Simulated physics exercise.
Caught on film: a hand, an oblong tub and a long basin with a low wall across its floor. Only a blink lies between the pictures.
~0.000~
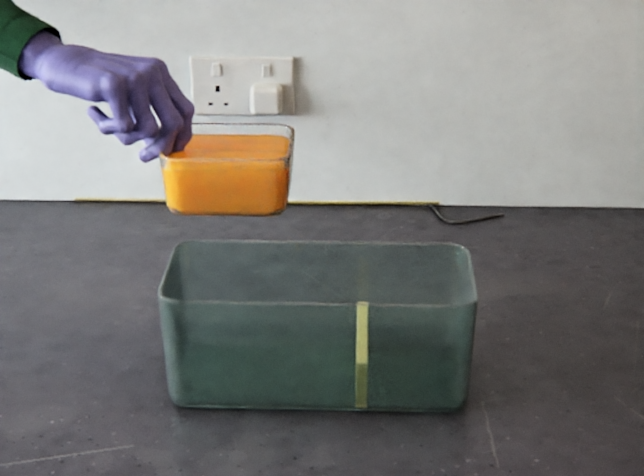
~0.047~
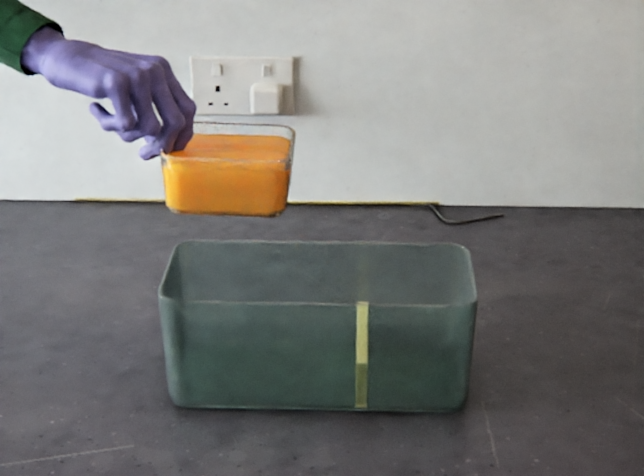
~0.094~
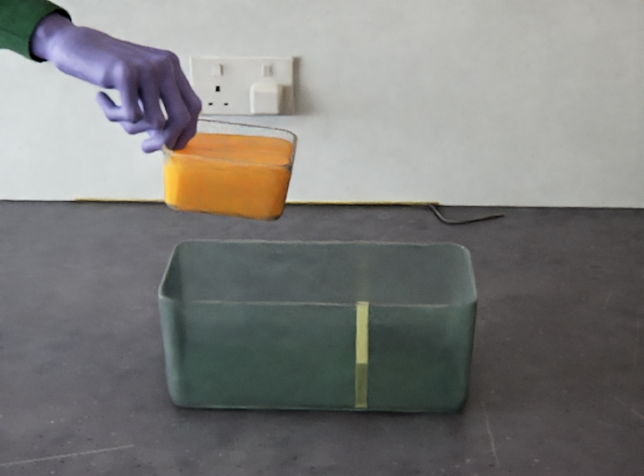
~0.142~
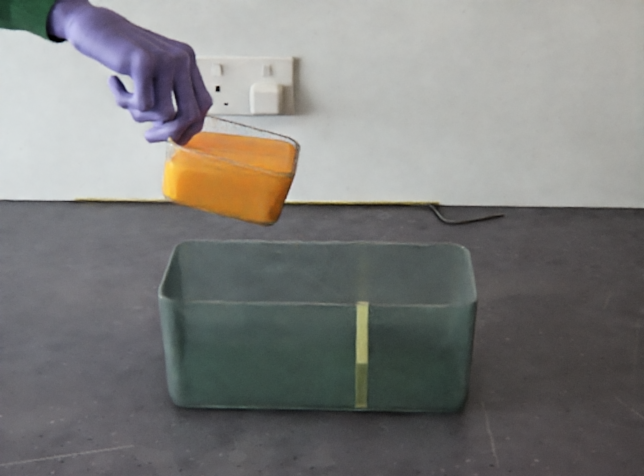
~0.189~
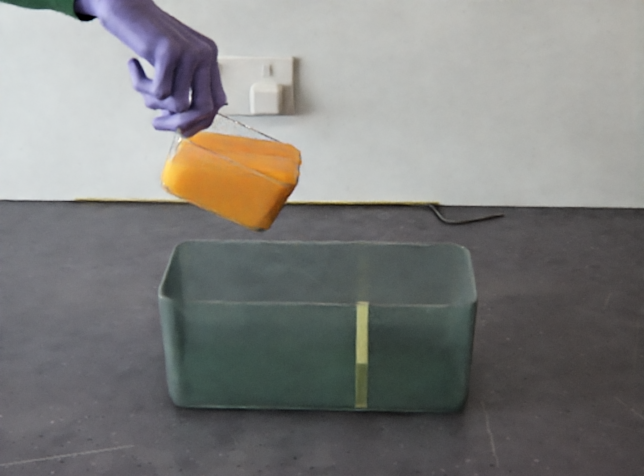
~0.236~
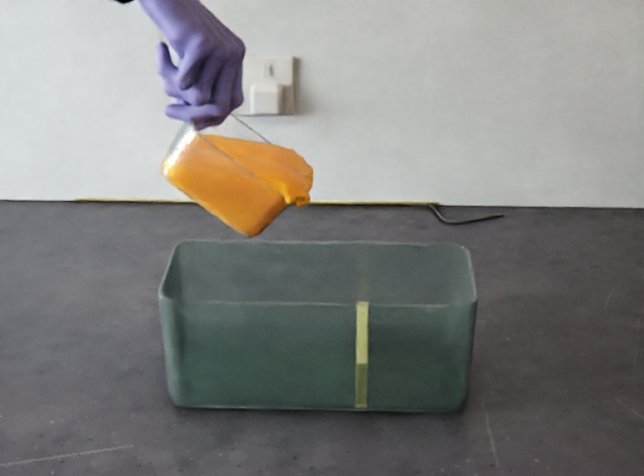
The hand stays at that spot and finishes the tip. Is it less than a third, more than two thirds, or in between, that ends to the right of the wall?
In the end not even a third is right of the wall.
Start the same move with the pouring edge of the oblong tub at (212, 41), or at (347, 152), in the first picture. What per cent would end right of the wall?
In turn 5 and 70 in a hundred.
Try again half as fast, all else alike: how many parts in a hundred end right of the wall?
Close to 40 per cent.
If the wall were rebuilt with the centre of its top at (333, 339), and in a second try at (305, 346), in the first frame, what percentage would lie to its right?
Roughly 60 per cent, and 75 per cent.
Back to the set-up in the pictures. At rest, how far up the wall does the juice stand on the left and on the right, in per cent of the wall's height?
The left part 30 per cent, the right part 10.
After 0.50 s the tilt is 110° and 7 per cent is still to pour, 58 is left of the wall and 13 right of it.
After 0.70 s the tilt is 121° and 0 per cent is still to pour, 82 is left of the wall and 13 right of it.
After 0.90 s the tilt is 121° and 0 per cent is still to pour, 83 is left of the wall and 13 right of it.
After 1.12 s the tilt is 121° and 0 per cent is still to pour, 83 is left of the wall and 14 right of it.
In the end 83 per cent lies left of the wall, 14 right of it and 4 outside.
